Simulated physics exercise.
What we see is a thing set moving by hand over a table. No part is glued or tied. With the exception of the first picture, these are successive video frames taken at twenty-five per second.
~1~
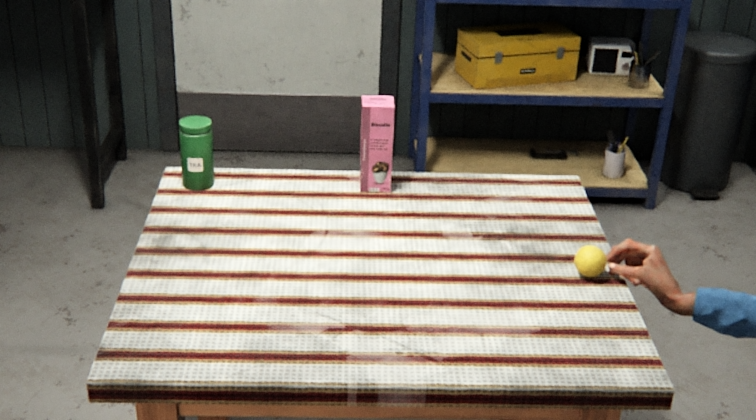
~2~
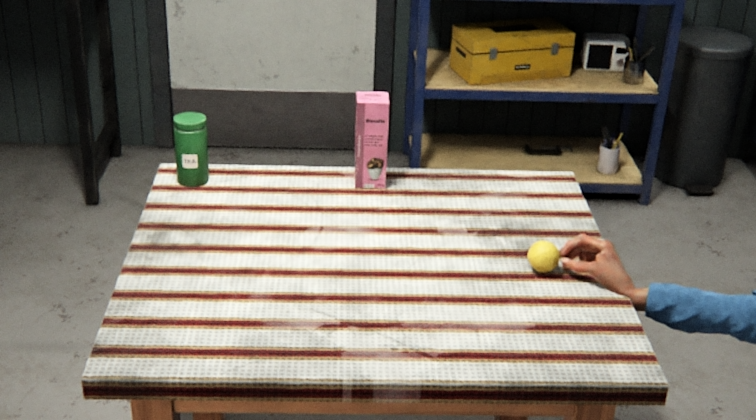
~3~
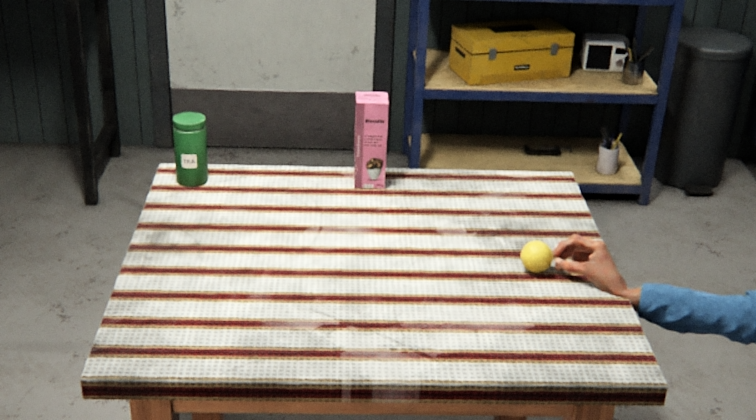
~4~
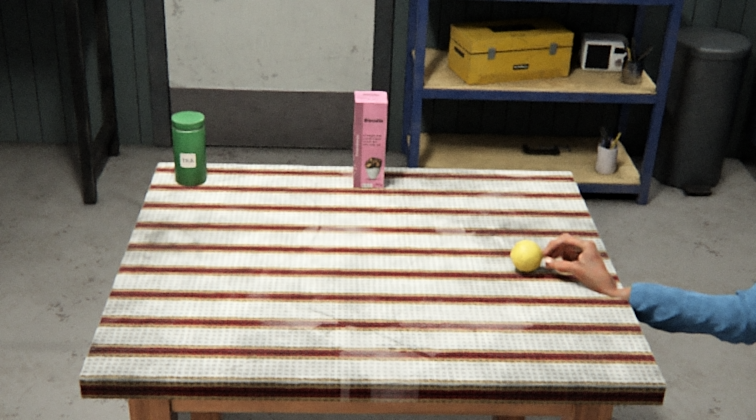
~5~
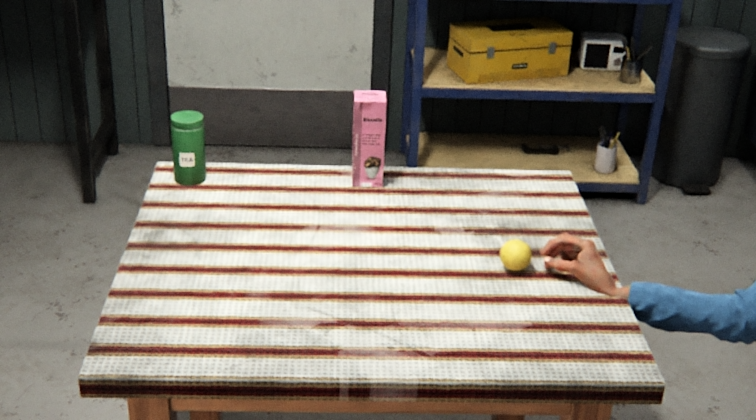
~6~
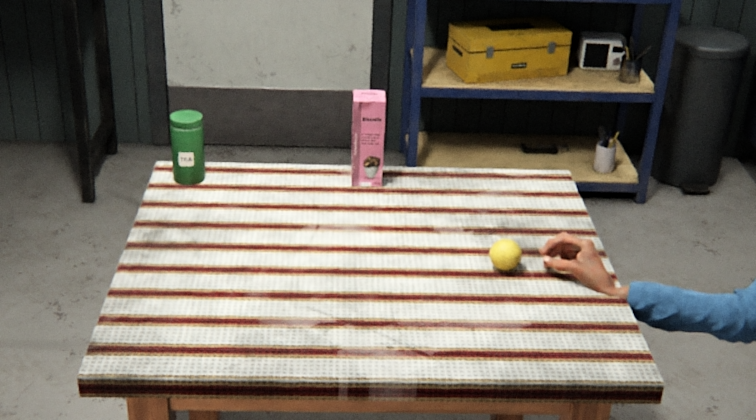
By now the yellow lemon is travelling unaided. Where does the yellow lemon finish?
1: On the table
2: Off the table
On the table (1).
Then, 0.10 s past the last view, yellow lemon displaced about its own width near (484, 254).
Then, 0.20 s past the last view, yellow lemon displaced well along near (465, 254).
Then, 0.40 s past the last view, yellow lemon displaced well along near (437, 253).
Then, 0.60 s past the last view, yellow lemon displaced well along near (419, 253).
Finally, moved from the start, yellow lemon. Final places as the last picture's camera would see them, yellow lemon near (414, 253).
